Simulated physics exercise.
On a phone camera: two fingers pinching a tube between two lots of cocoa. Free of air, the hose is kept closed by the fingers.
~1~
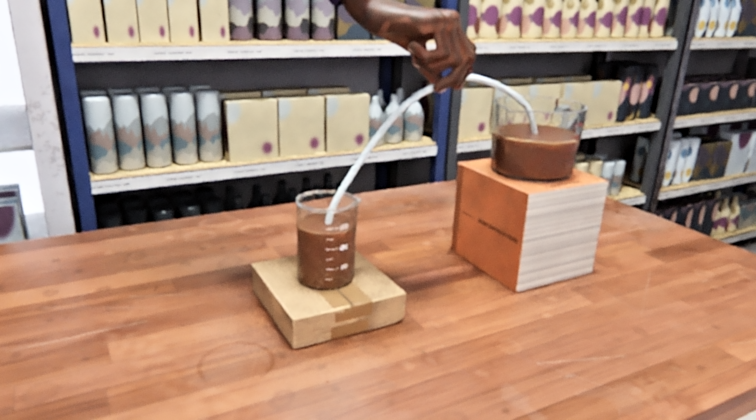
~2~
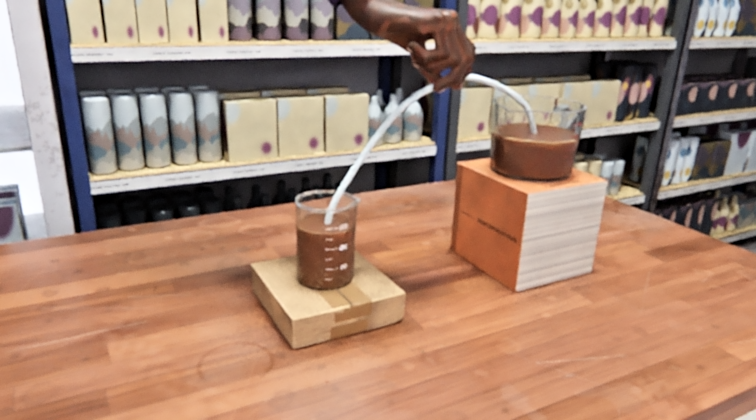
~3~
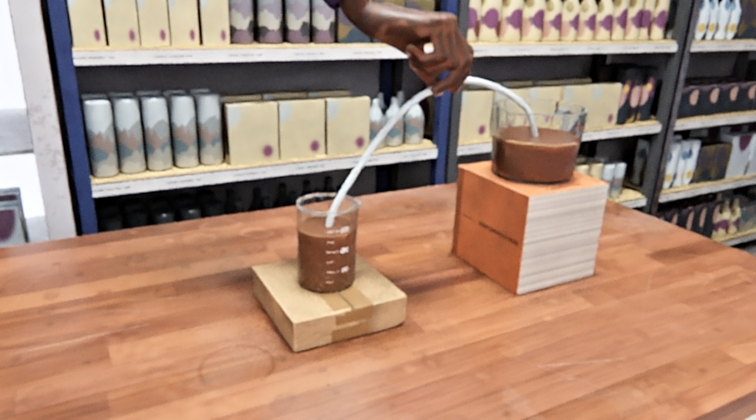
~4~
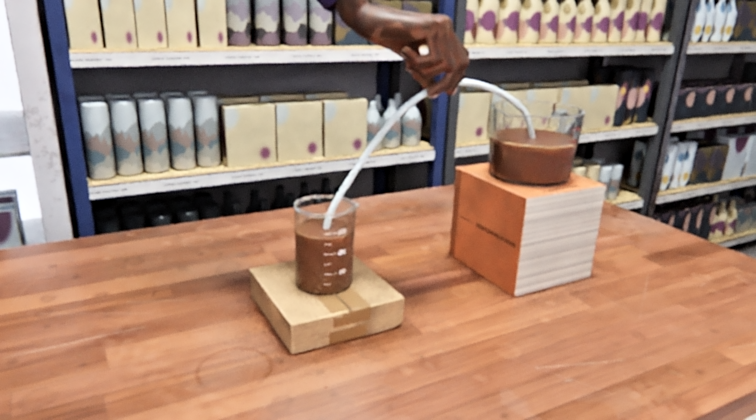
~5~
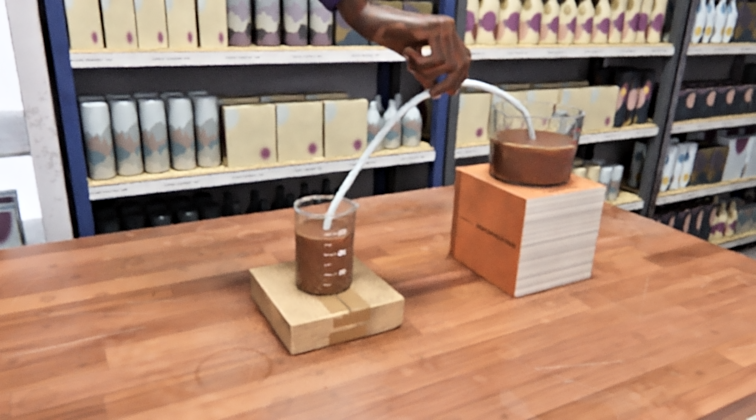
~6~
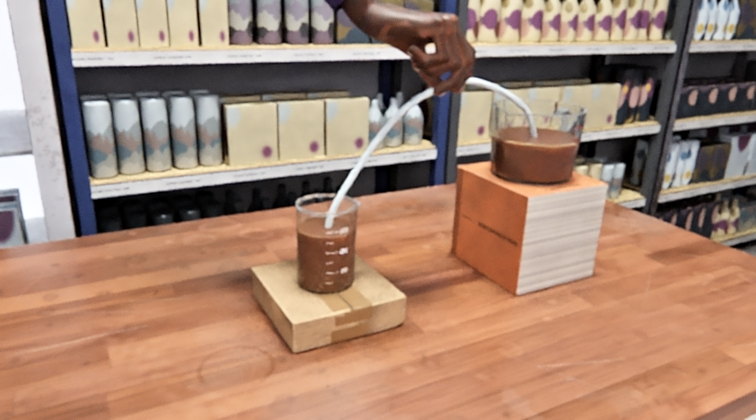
A hand stayed nearly motionless, pinching a white tube between a beaker of brown liquid on a small box and a glass jug on a thick orange book, and neither liquid level visibly changed.
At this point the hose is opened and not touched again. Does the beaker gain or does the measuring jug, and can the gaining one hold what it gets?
Cocoa goes: The left one gains. Receiving: It cannot hold it.
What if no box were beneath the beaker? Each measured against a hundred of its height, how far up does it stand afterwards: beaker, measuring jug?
About 100 and 15 per cent.
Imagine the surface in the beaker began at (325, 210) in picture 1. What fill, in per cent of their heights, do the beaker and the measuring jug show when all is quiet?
When things settle, they stand at 100 and 15 per cent of their heights.
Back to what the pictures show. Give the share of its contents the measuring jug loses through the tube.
As I figure it, 75 per cent of the contents.
Next, the beaker is full to the brim; the measuring jug is about a third full; the lower one has run over.
After that, the beaker is full to the brim; the measuring jug is about a quarter full; the lower one has run over.
Finally, the beaker is full to the brim; the measuring jug is nearly empty; the lower one has run over.
